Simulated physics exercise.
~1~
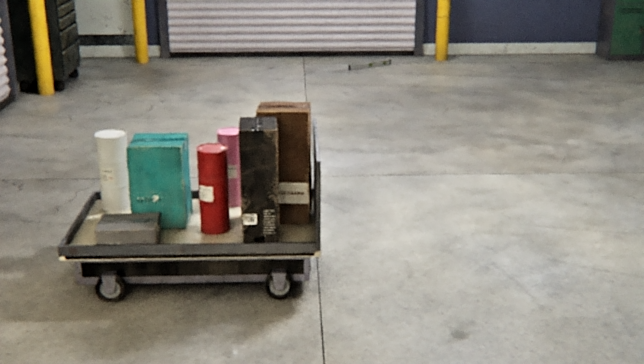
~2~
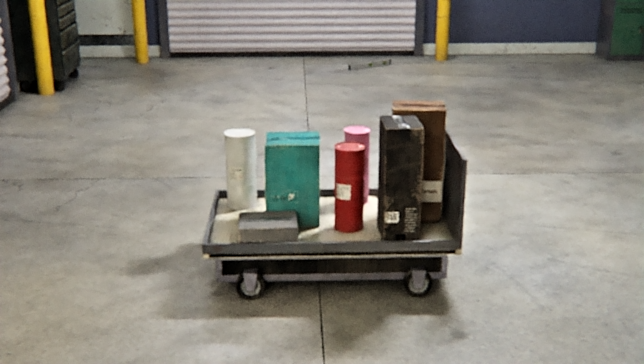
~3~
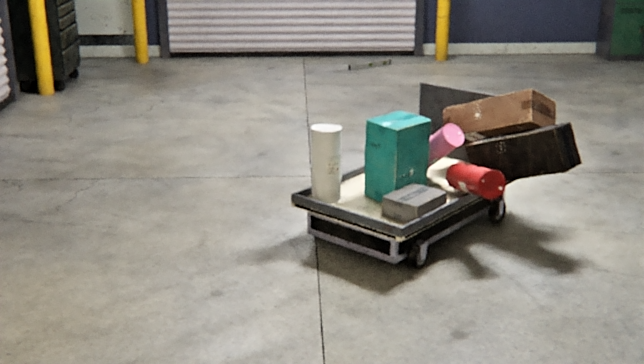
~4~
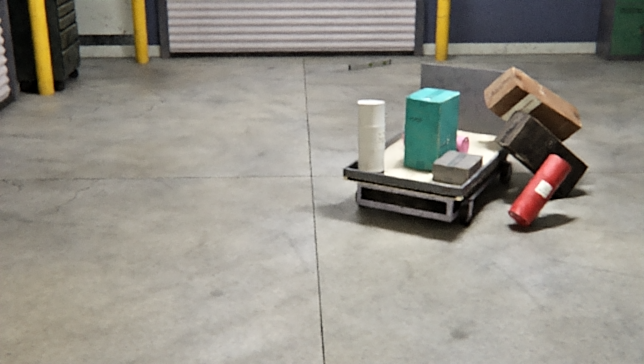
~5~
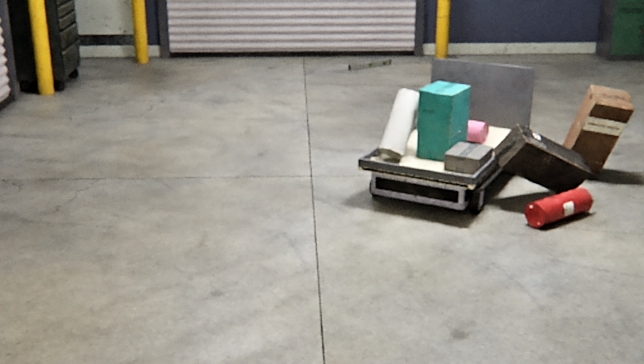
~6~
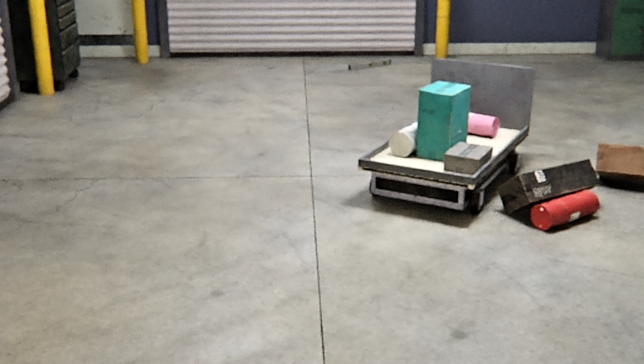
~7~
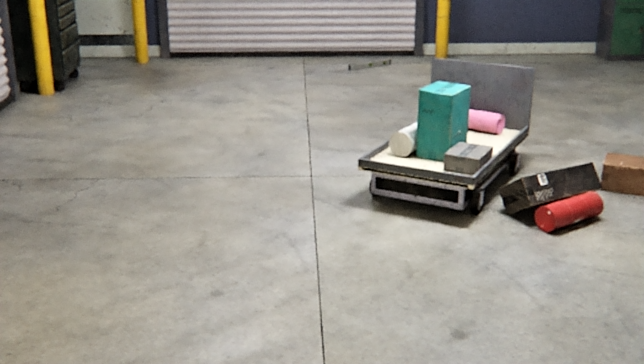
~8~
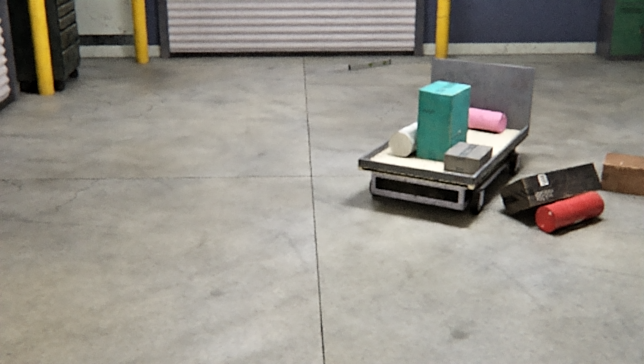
To begin with, a flat cart with a tall end board rolls to the right across a concrete floor, carrying upright canisters and boxes and a low grey parcel. It then swings away toward the back, and the black box, brown box and red canister tip over the right side while the pink canister topples on the deck. As the cart comes to a stop, the white canister leans and falls flat too. The spilled brown box tumbles farther right. Finally everything lies still, with the turquoise box still standing beside the grey parcel on the deck.
